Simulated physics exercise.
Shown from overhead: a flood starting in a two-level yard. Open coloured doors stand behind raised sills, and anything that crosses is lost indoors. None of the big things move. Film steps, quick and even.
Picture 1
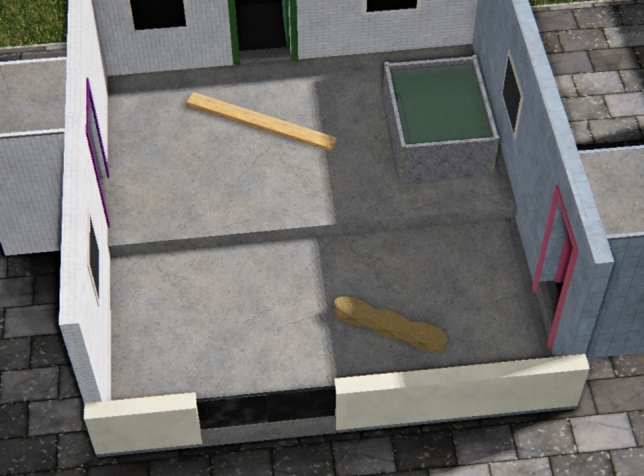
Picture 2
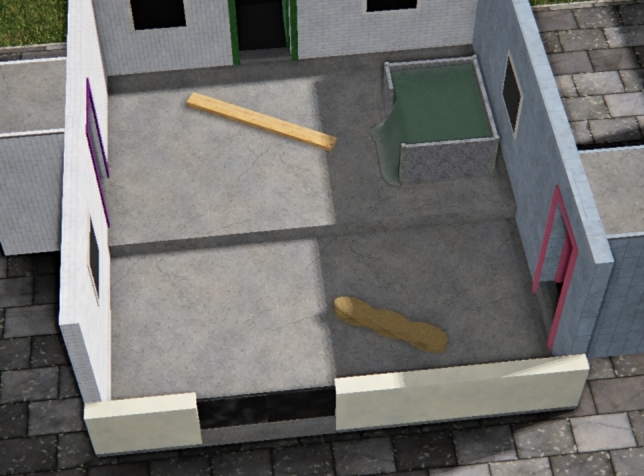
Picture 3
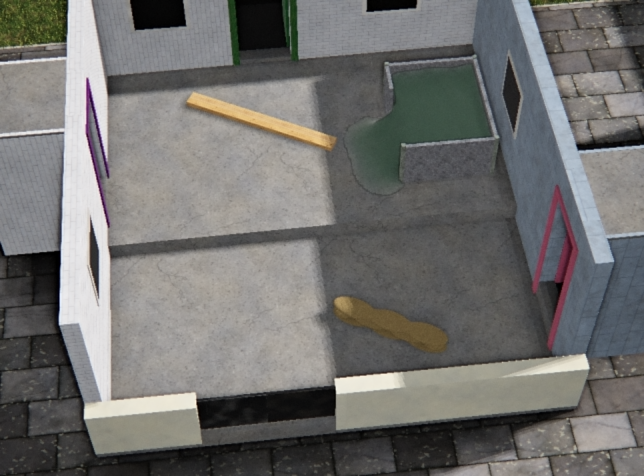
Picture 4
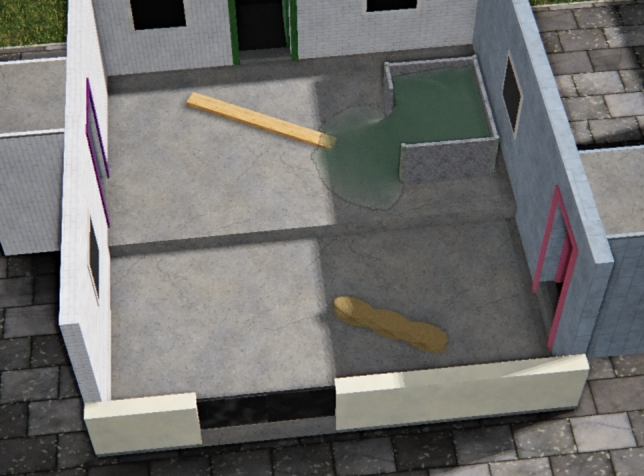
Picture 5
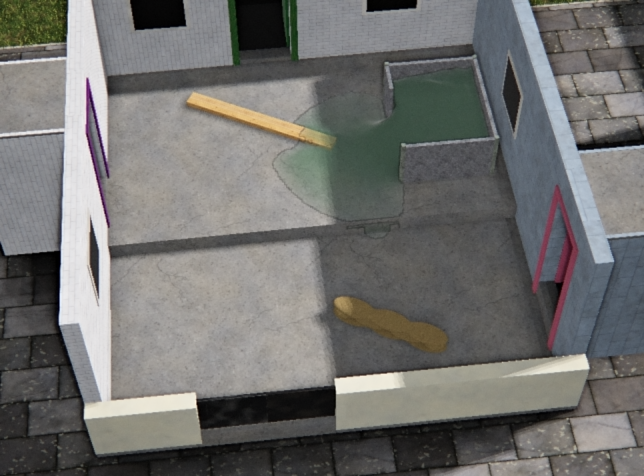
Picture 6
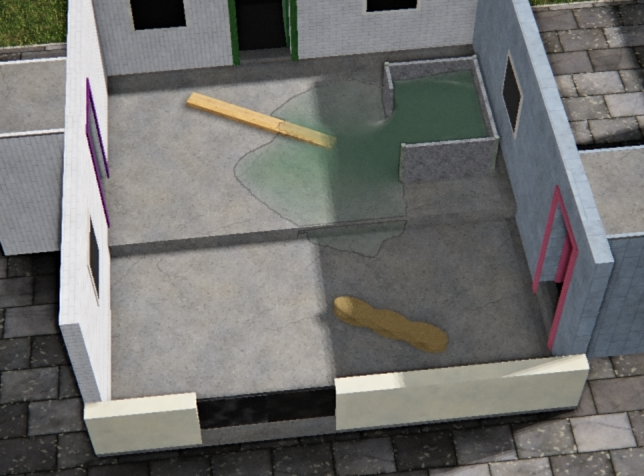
In a walled two-level yard with coloured doorways, green water pours from the left side of a raised tank, spreads leftward across the upper floor around a wooden plank, then runs over the step onto the lower level.
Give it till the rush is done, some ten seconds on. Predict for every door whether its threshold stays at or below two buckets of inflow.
In order: Pink door: Never surpasses it; green door: Never surpasses it; purple door: Surpasses it.
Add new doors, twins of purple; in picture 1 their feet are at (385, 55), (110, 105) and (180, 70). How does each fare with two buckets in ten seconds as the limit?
Well, the first one doesn't reach it, the next overshoots, and the last overshoots.
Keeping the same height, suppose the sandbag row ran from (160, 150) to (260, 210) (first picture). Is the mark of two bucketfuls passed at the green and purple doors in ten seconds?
So green door never gets there, and purple door never gets there too.
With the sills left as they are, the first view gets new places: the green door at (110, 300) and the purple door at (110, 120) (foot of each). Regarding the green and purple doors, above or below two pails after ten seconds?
I'd say the green door breaks the limit and the purple door breaks the limit.
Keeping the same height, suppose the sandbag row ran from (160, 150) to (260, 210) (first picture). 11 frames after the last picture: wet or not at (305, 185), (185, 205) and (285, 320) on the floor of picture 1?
Taking the three spots in order: Swamped, swamped, swamped.
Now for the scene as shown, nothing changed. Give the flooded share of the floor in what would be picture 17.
Share estimate: About 55 per cent.
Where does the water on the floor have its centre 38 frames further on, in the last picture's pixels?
That puts it at around (233, 224).
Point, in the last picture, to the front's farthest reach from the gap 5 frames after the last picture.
The farthest wet spot is near (109, 227).
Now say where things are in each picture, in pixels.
The first frame shows still water in the water tank at (440, 104).
In the second frame, water pours out at (398, 141) and has run to (391, 182).
In the third frame, water pours out at (397, 142) and has run to (374, 190).
In the fourth frame, the front is at (316, 156), out from the gap at (397, 143).
In the fifth frame, water pours out at (397, 143) and has run to (280, 170).
In the sixth frame, water pours out at (397, 143) and has run to (239, 171).
A moment on, water covers 40 % of the floor; the pink door not reached, the green door wet at the sill, nothing in, the purple door wet at the sill, nothing in.
Next, water covers 55 % of the floor; the pink door not reached, the green door wet at the sill, nothing in, the purple door over two buckets in.
Then, water covers 60 % of the floor; the pink door not reached, the green door wet at the sill, nothing in, the purple door far over two buckets in.
Later, water covers 65 % of the floor; the pink door not reached, the green door wet at the sill, nothing in, the purple door far over two buckets in.
In the end, water covers 75 % of the floor; the pink door wet at the sill, nothing in, the green door wet at the sill, nothing in, the purple door far over two buckets in.
